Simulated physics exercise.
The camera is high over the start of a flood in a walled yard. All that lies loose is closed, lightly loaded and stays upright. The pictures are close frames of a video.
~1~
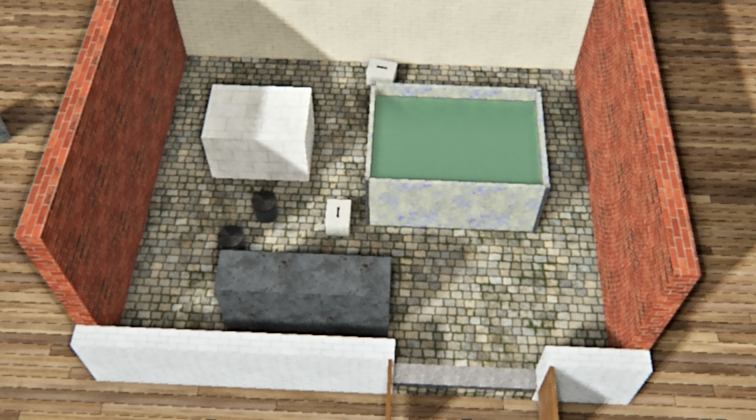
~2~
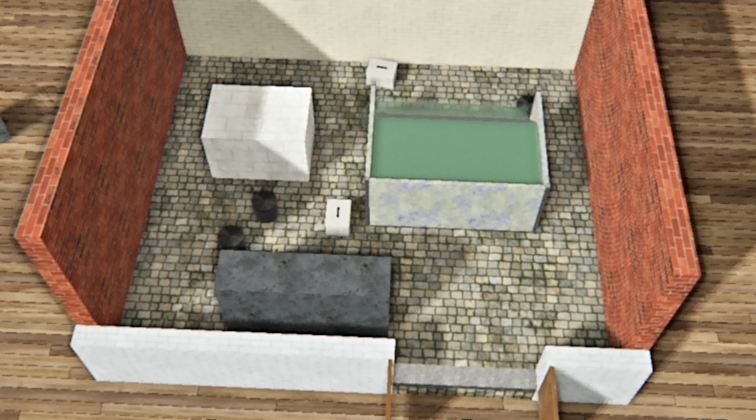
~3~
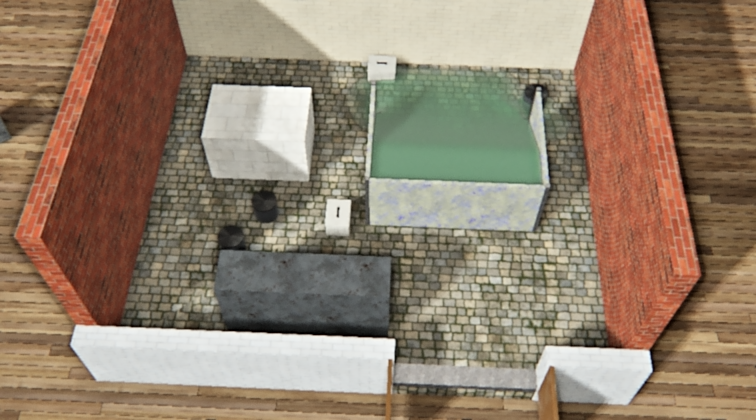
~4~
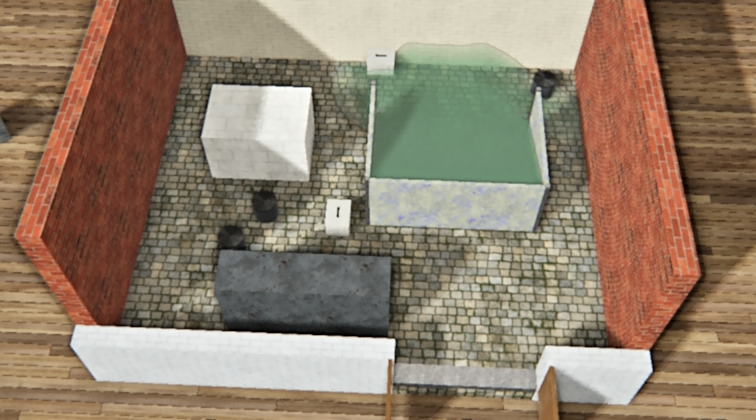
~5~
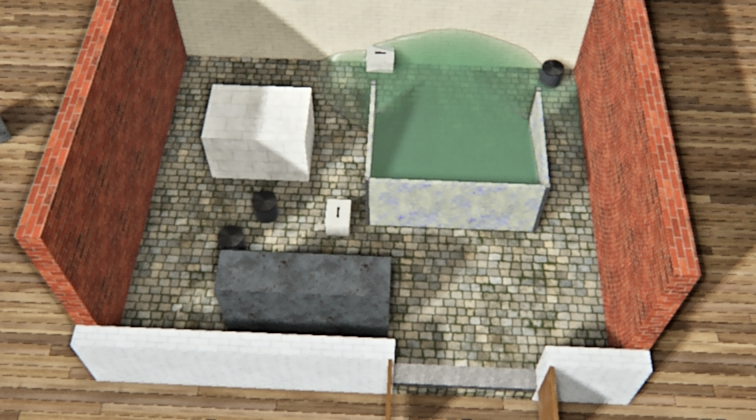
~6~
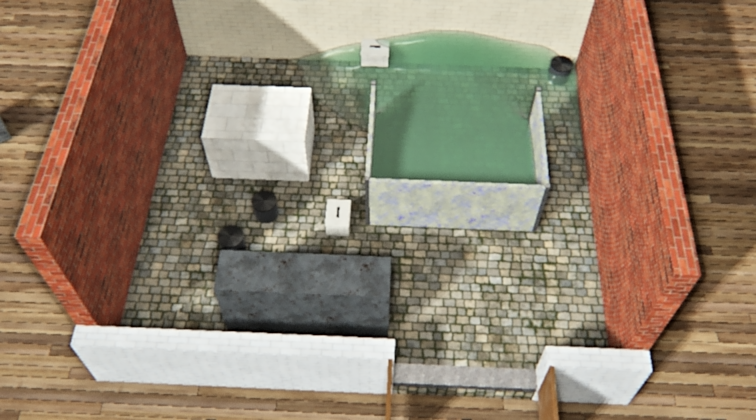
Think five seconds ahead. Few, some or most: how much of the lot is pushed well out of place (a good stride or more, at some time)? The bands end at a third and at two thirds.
Share: From one to two thirds.
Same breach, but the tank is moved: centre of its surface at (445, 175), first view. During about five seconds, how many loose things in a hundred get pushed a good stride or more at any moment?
Roughly 60 per cent.
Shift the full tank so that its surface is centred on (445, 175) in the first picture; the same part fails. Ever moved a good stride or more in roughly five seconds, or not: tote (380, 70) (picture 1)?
Answer: Pushed that far.
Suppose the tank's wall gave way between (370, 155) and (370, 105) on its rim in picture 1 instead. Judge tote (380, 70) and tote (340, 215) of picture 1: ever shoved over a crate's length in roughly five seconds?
One after the other: Swept aside, short of that.
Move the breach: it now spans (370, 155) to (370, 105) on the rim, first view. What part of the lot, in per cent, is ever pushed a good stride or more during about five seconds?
Close to 60 %.
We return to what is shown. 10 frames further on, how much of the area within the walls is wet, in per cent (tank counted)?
I make it 55 per cent.
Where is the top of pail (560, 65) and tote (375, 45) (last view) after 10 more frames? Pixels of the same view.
Close to (558, 289) and (187, 73).
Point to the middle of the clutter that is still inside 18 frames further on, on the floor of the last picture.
Roughly at (292, 218).
A moment on, 2 of 5 are well off their spots; 2 afloat.
Next, 2 of 5 are well off their spots; 1 afloat.
Later, 2 of 5 are well off their spots; 1 afloat.
In the end, 2 of 5 are well off their spots, and 2 have been at some point; 2 afloat.
